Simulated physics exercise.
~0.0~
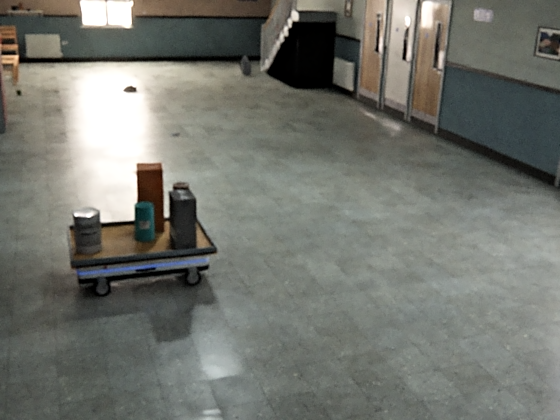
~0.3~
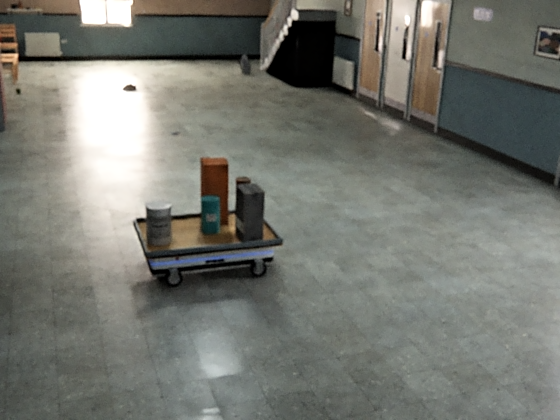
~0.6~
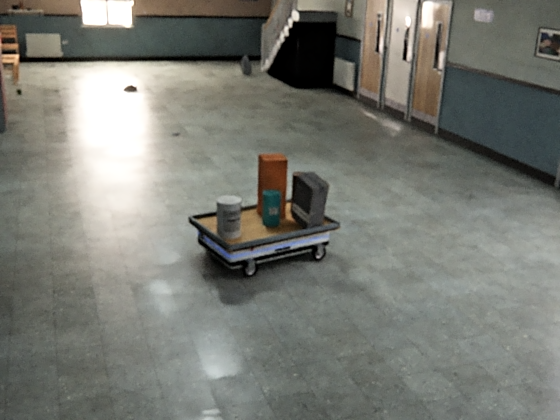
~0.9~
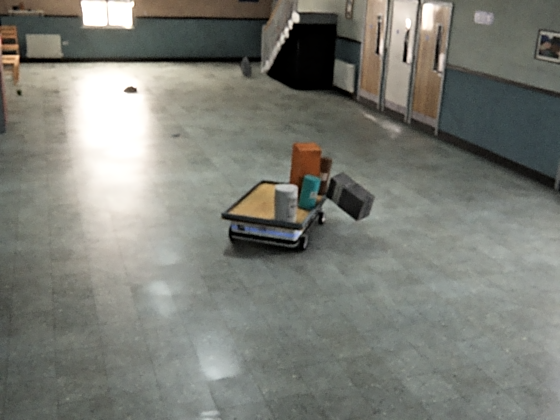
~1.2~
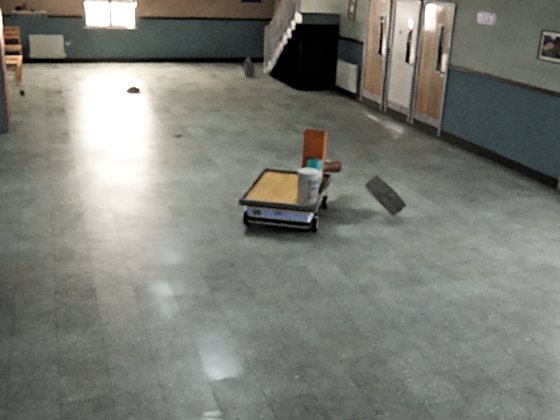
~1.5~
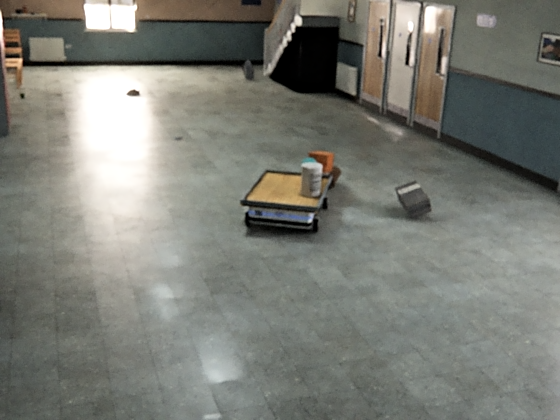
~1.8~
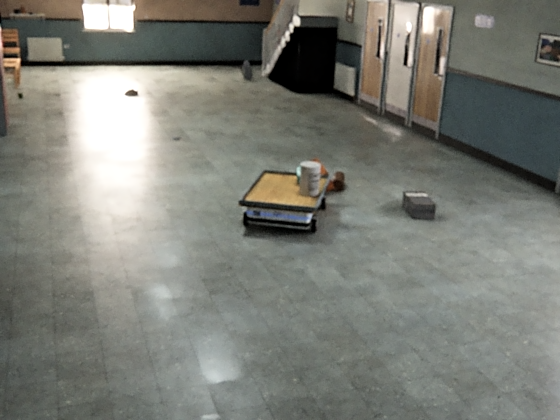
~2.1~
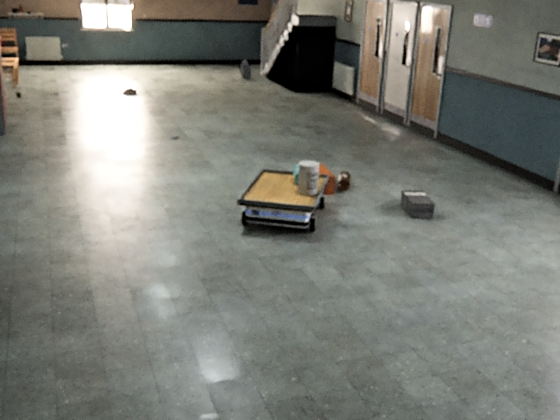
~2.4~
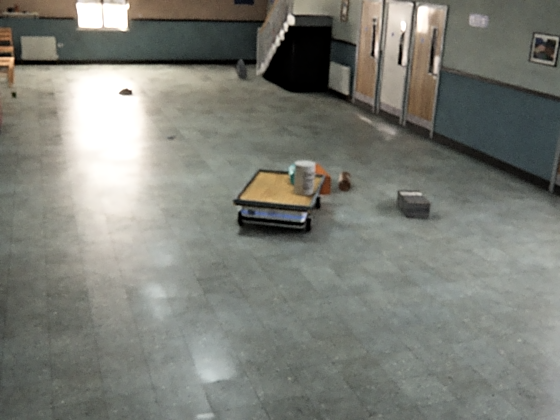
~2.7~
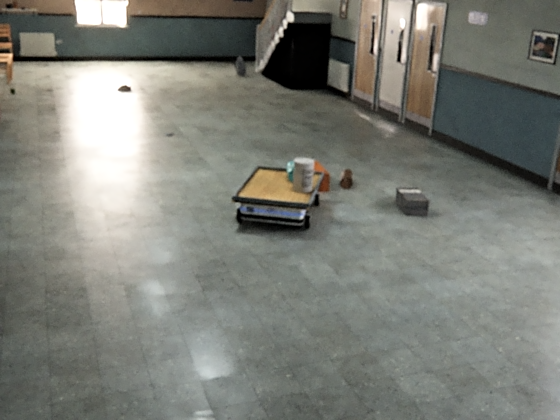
A low cart carrying an orange box, a grey box, a white pail, a turquoise canister and a brown canister rolls rightward across the tiled floor of a large hall. It then swings to its left, away from the viewer, and the grey box tips and tumbles off the right side. As the cart comes to a stop, the orange box and the brown canister topple over the edge too, while the turquoise canister tips over behind the pail. The cart ends at rest with the pail upright near its edge and the fallen items lying on the floor to its right.
